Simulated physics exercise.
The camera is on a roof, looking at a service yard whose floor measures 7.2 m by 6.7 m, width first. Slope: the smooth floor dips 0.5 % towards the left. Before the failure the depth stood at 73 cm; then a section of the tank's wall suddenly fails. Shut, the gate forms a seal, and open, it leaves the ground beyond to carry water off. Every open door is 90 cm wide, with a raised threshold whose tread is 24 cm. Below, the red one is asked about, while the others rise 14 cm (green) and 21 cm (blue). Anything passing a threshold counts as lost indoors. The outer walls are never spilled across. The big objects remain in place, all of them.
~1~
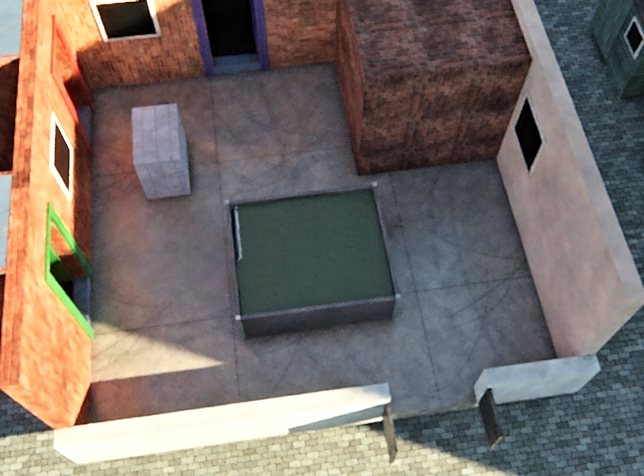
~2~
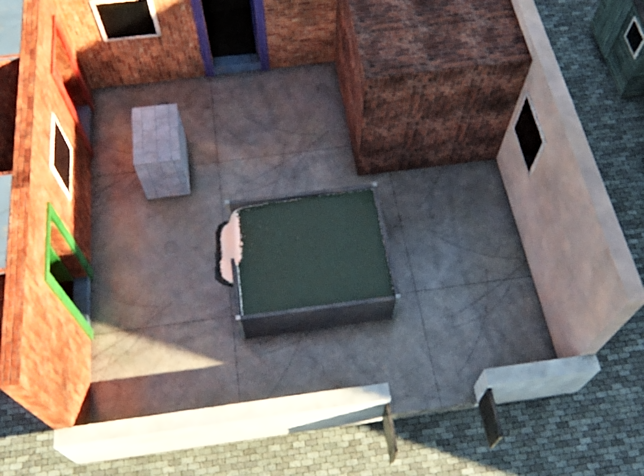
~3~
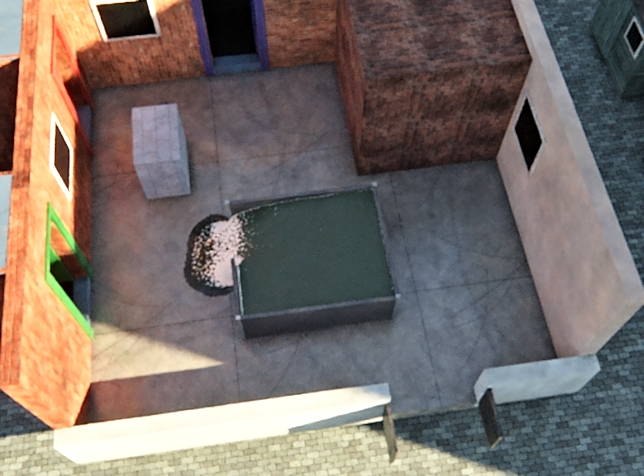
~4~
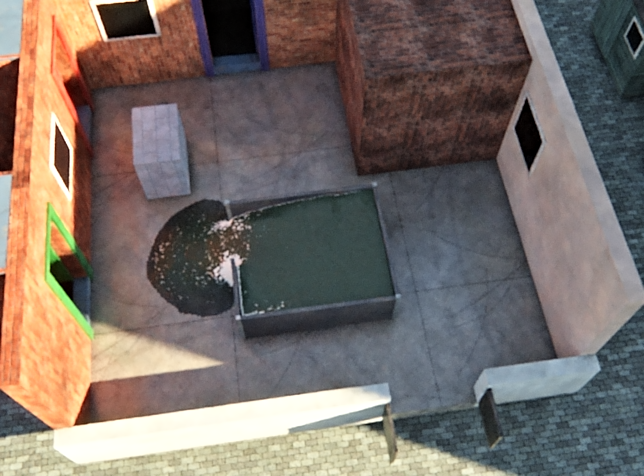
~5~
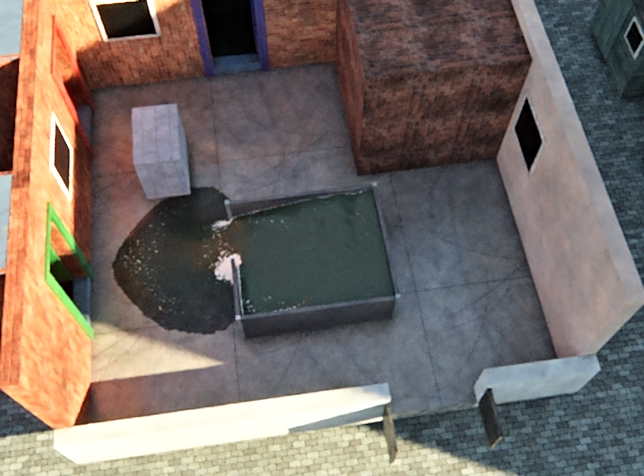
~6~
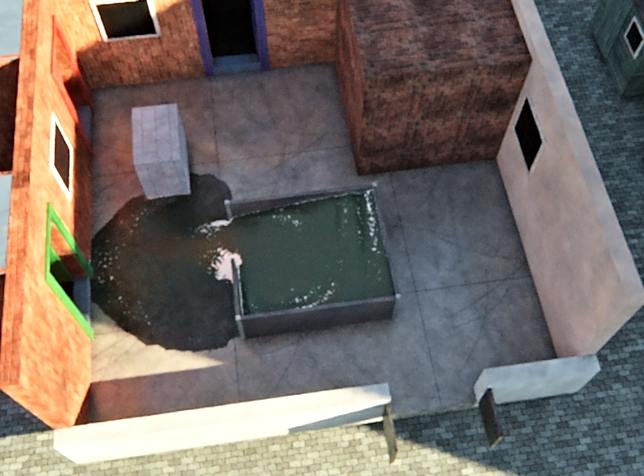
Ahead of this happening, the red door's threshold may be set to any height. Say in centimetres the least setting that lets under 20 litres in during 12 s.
It should be set to roughly 12.5 cm.
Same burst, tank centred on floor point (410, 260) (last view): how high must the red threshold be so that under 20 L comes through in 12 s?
In that case about 11.5 cm.
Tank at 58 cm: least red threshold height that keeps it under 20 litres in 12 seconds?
Then around 10.0 centimetres.
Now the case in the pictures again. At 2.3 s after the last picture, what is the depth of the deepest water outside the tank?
I'd estimate roughly 31 cm.
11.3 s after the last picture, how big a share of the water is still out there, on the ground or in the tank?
Remaining share: Around 90 %.
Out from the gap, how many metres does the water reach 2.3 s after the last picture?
4.6 m.
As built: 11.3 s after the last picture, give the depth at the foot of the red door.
Depth: Near 10.5 cm.
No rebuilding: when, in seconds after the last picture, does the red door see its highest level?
The level tops out around 5.0 s.
Then, 0.7 s after the last picture water covers 20 % of the floor, deepest (42 cm) near (102, 210); it has not reached the red door.
Then, 2.3 s after the last picture water covers 35 % of the floor, deepest (31 cm) near (91, 428); 9 cm at the red door, 0 litres in over its 21 cm threshold.
Then, 11.3 s after the last picture water covers 100 % of the floor, deepest (12 cm) near (103, 237); 11 cm at the red door, 0 litres in over its 21 cm threshold.
At the red door as built, the water peaked near 15 cm, 5.1 s after the last picture.
With a threshold of 10.5 cm, 39 litres would have come in within the 12 s; with 14.5 cm, 10 litres. So under 20 litres takes about 12.5 cm.
